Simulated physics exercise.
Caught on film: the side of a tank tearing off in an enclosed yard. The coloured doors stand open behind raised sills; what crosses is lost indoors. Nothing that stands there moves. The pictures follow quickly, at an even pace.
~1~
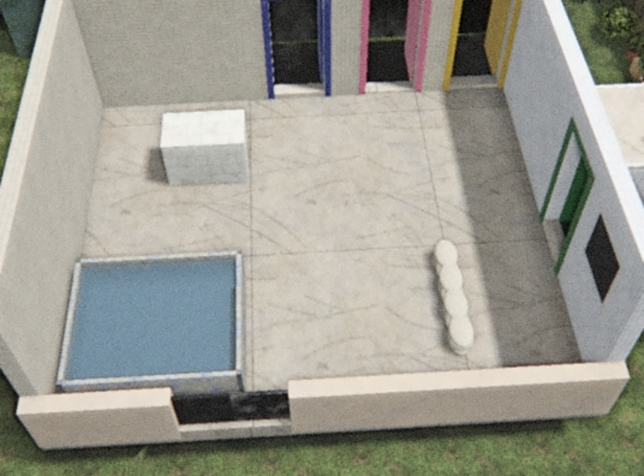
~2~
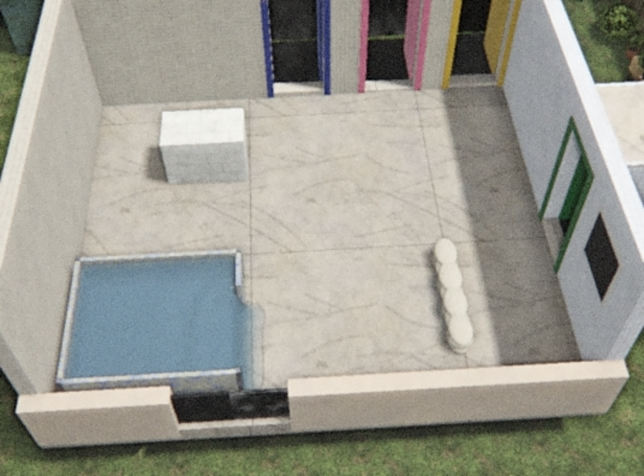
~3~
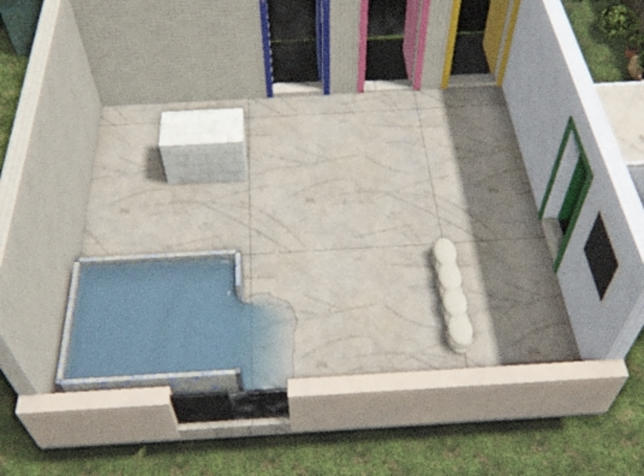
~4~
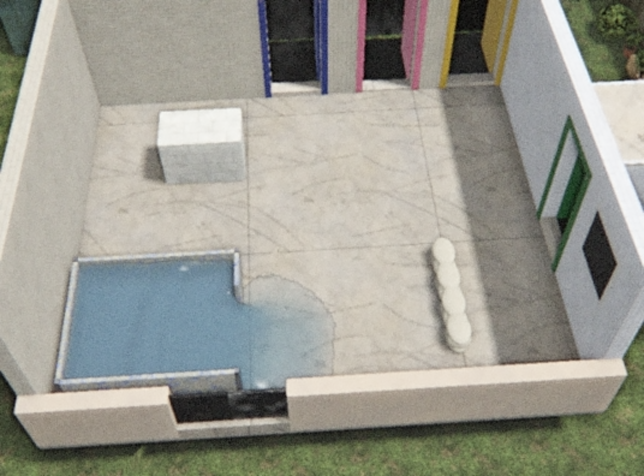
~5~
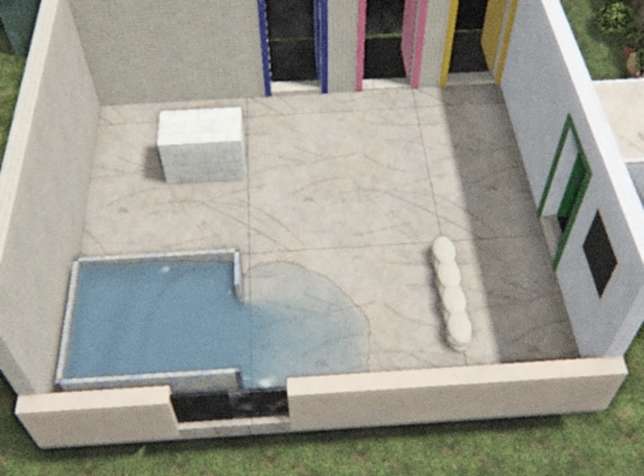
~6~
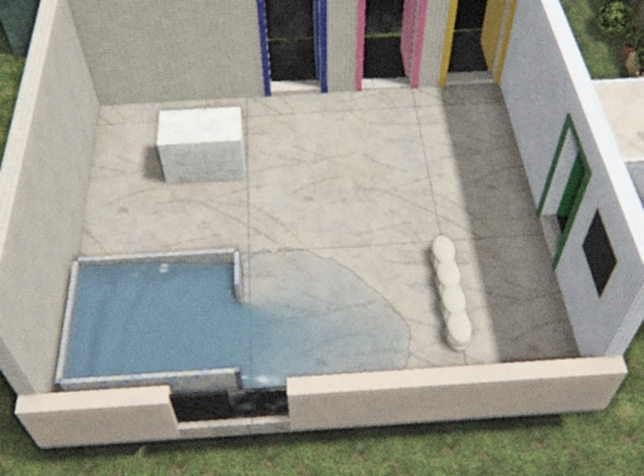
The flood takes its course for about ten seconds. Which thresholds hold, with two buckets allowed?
In the end: The green door holds within the limit; the pink door floods; the blue door holds within the limit; the yellow door floods.
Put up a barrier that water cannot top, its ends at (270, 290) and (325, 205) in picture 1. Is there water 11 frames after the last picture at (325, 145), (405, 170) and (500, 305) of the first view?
One after the other: Dry, no water, dry.
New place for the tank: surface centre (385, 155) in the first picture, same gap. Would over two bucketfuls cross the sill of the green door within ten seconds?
In short: The green door passes that mark.
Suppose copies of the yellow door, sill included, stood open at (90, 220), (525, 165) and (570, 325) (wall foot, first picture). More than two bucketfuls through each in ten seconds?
In turn: Holds, lets less in, passes that mark.
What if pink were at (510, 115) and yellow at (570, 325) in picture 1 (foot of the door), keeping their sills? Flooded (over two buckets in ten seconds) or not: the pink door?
In short: The pink one floods.
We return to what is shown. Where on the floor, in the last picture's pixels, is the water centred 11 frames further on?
I would point to (290, 338).
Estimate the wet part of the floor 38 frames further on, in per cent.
Roughly 75 per cent.
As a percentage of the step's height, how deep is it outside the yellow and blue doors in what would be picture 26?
In turn 0 and 0 per cent.
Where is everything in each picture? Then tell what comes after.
Still water in the tank at (155, 317), in the first picture.
The front is at (253, 307), out from the gap at (239, 344), in the second picture.
The front is at (281, 305), out from the gap at (239, 345), in the third picture.
Water pours out at (238, 345) and has run to (325, 319), in the fourth picture.
The front is at (359, 320), out from the gap at (238, 344), in the fifth picture.
Water pours out at (238, 344) and has run to (402, 327), in the sixth picture.
A moment on, water covers 20 % of the floor; the green door not reached, the pink door not reached, the blue door not reached, the yellow door not reached.
Next, water covers 25 % of the floor; the green door not reached, the pink door not reached, the blue door not reached, the yellow door not reached.
Then, water covers 50 % of the floor; the green door wet at the sill, nothing in, the pink door not reached, the blue door not reached, the yellow door not reached.
Later, water covers 75 % of the floor; the green door wet at the sill, nothing in, the pink door over two buckets in, the blue door wet at the sill, nothing in, the yellow door over two buckets in.
In the end, water covers 95 % of the floor; the green door wet at the sill, nothing in, the pink door far over two buckets in, the blue door wet at the sill, nothing in, the yellow door over two buckets in.
